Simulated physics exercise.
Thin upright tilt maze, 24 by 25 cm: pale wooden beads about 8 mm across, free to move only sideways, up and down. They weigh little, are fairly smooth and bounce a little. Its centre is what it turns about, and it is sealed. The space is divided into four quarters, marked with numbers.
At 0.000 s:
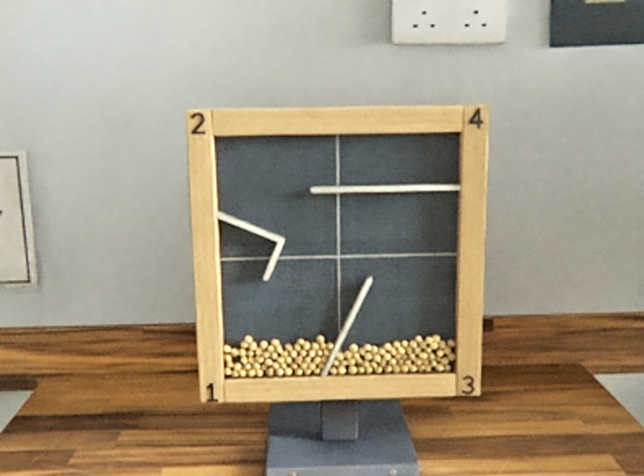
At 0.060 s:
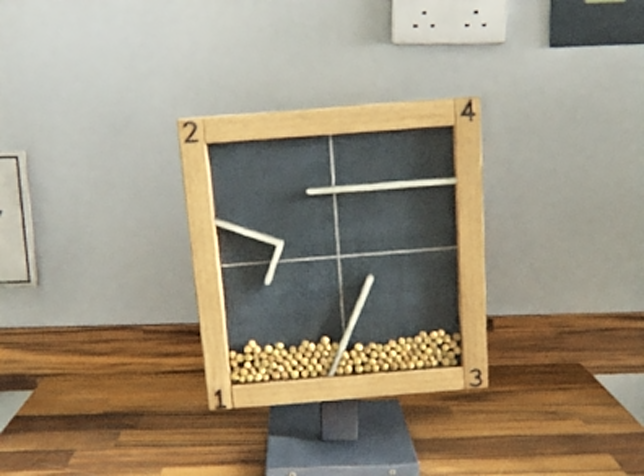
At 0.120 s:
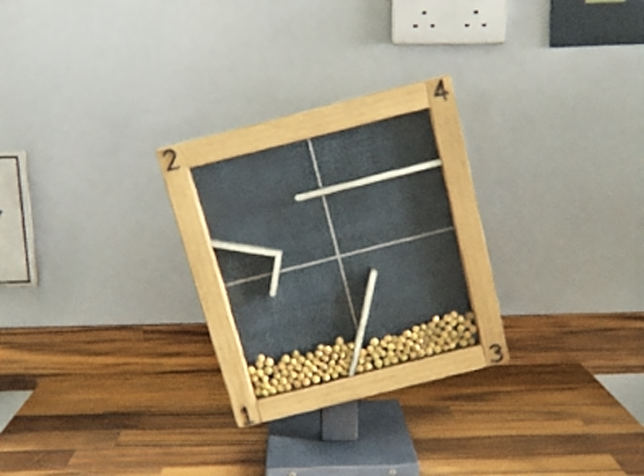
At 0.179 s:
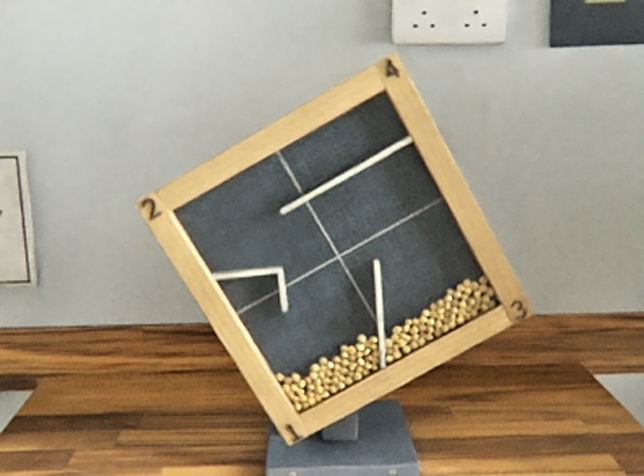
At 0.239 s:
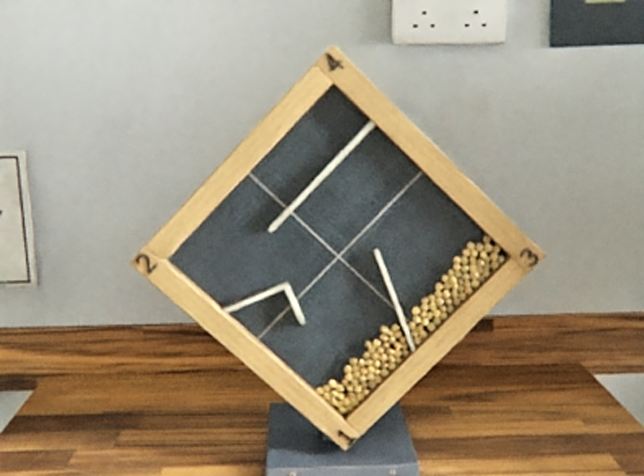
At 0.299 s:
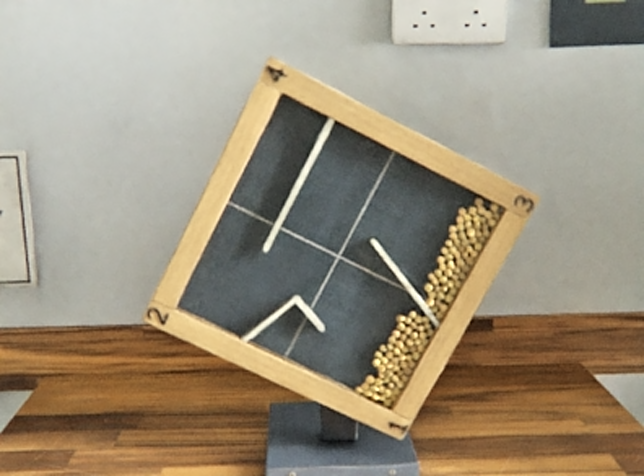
A square maze turns anticlockwise on its stand, its pale beads staying along one side.
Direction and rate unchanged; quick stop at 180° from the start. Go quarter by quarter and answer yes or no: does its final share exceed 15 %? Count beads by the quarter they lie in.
Quarter 1 - yes; quarter 2 - yes; quarter 3 - no; quarter 4 - yes.
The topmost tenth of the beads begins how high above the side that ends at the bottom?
About 14 cm.
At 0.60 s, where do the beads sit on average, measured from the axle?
Some 6 cm right and 3 cm above.
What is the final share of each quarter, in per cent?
Quarter 1: 20; quarter 2: 30; quarter 3: 0; quarter 4: 50.
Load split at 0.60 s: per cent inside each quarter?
Quarter 1: 40; quarter 2: 10; quarter 3: 50; quarter 4: 0.
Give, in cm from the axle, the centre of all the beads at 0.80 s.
Roughly 1 cm to the right of the axle and 1 cm below it.
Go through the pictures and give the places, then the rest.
In the first frame, level, about 120 beads; load centre (339, 358); top bead (248, 340); no. 1 (211, 392), no. 2 (199, 123), no. 3 (468, 385), no. 4 (476, 118).
In the second frame, turned 3° anticlockwise; load centre (345, 357); top bead (441, 333).
In the third frame, turned 13° anticlockwise; load centre (362, 355); top bead (454, 315).
In the fourth frame, turned 29° anticlockwise; load centre (388, 345); top bead (483, 280).
In the fifth frame, turned 45° anticlockwise; load centre (412, 328); top bead (487, 240).
In the sixth frame, turned 62° anticlockwise; load centre (429, 307); top bead (479, 202); no. 1 (397, 427), no. 2 (157, 315), no. 3 (524, 203), no. 4 (275, 74); walls (440, 327) to (373, 241), (333, 116) to (266, 249), (242, 341) to (322, 328) (hooked).
After 0.45 s, it has turned 104°, the beads' middle is 10 cm right of and level with the axle; by quarter, no. 1, 50 %, no. 3, 50 %.
After 0.60 s, it has turned 145°, the beads' middle is 6 cm right of and 3 cm above the axle; by quarter, no. 1, 40 %, no. 2, 10 %, no. 3, 50 %.
After 0.80 s, it has turned 180°, the beads' middle is 1 cm right of and 1 cm below the axle; by quarter, no. 1, 25 %, no. 2, 20 %, no. 3, 5 %, no. 4, 45 %.
All still by 2.0 s, no. 1, 20 %, no. 2, 30 %, no. 3, 0 %, no. 4, 50 %.
